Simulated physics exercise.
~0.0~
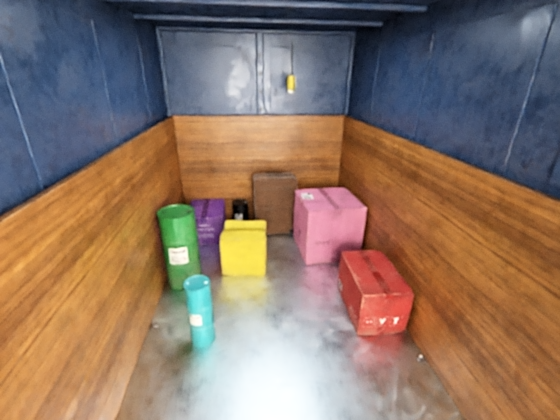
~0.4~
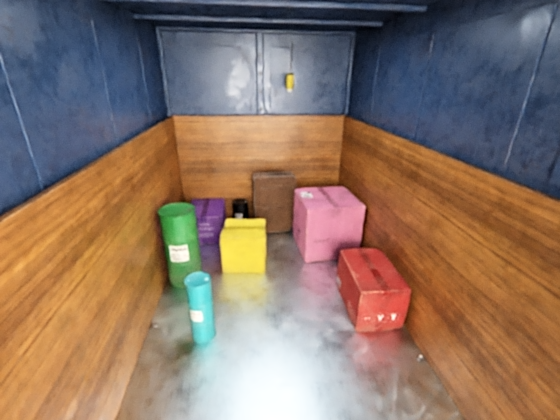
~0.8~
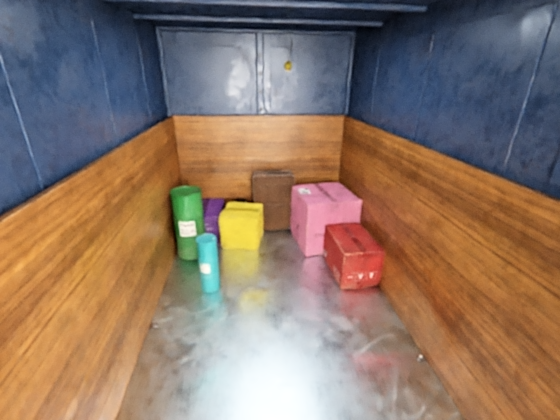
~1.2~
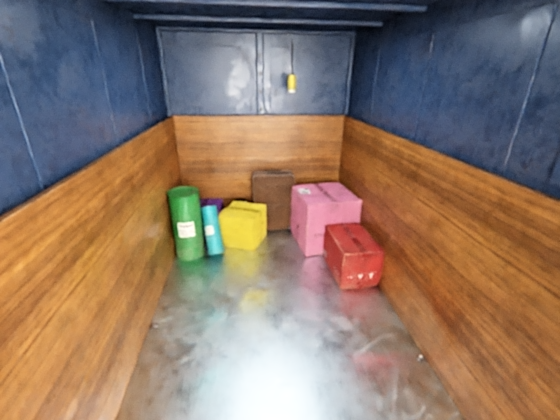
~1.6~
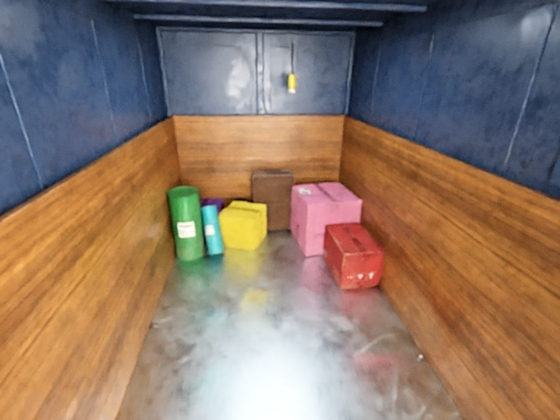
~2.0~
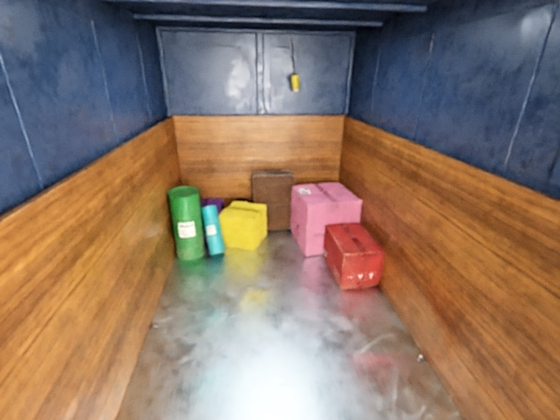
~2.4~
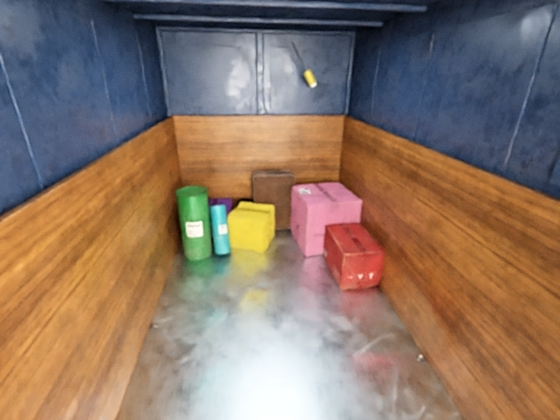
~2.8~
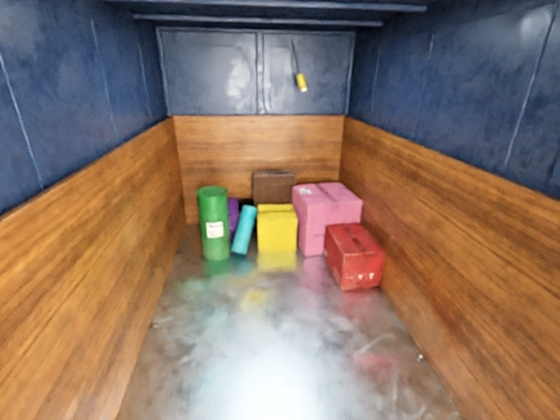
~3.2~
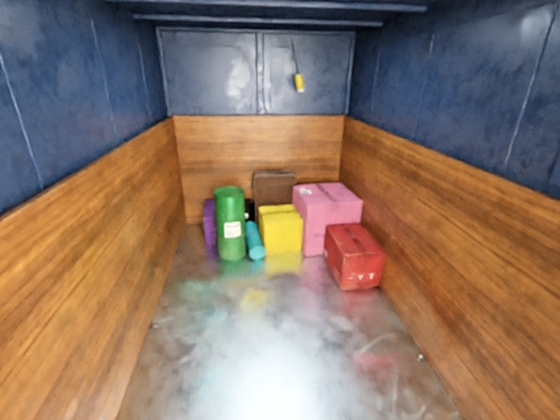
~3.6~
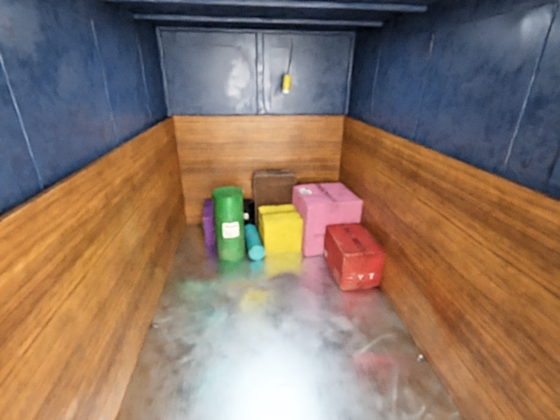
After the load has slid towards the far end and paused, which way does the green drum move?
The green drum moves to the right, staying upright as it goes.
At first, coloured boxes, a brown case, a green drum and a turquoise canister stand in the load bay of a van, beneath a small yellow hanging lamp. The drum, the turquoise canister and the yellow and red boxes slide away towards the far end, while the large pink box stays put. The turquoise canister then slides farther back and leans beside the drum. After a brief lull, the lamp swings right, and the drum, canister and yellow box shift right. Finally, the canister lies on its side between the upright drum and the yellow box.
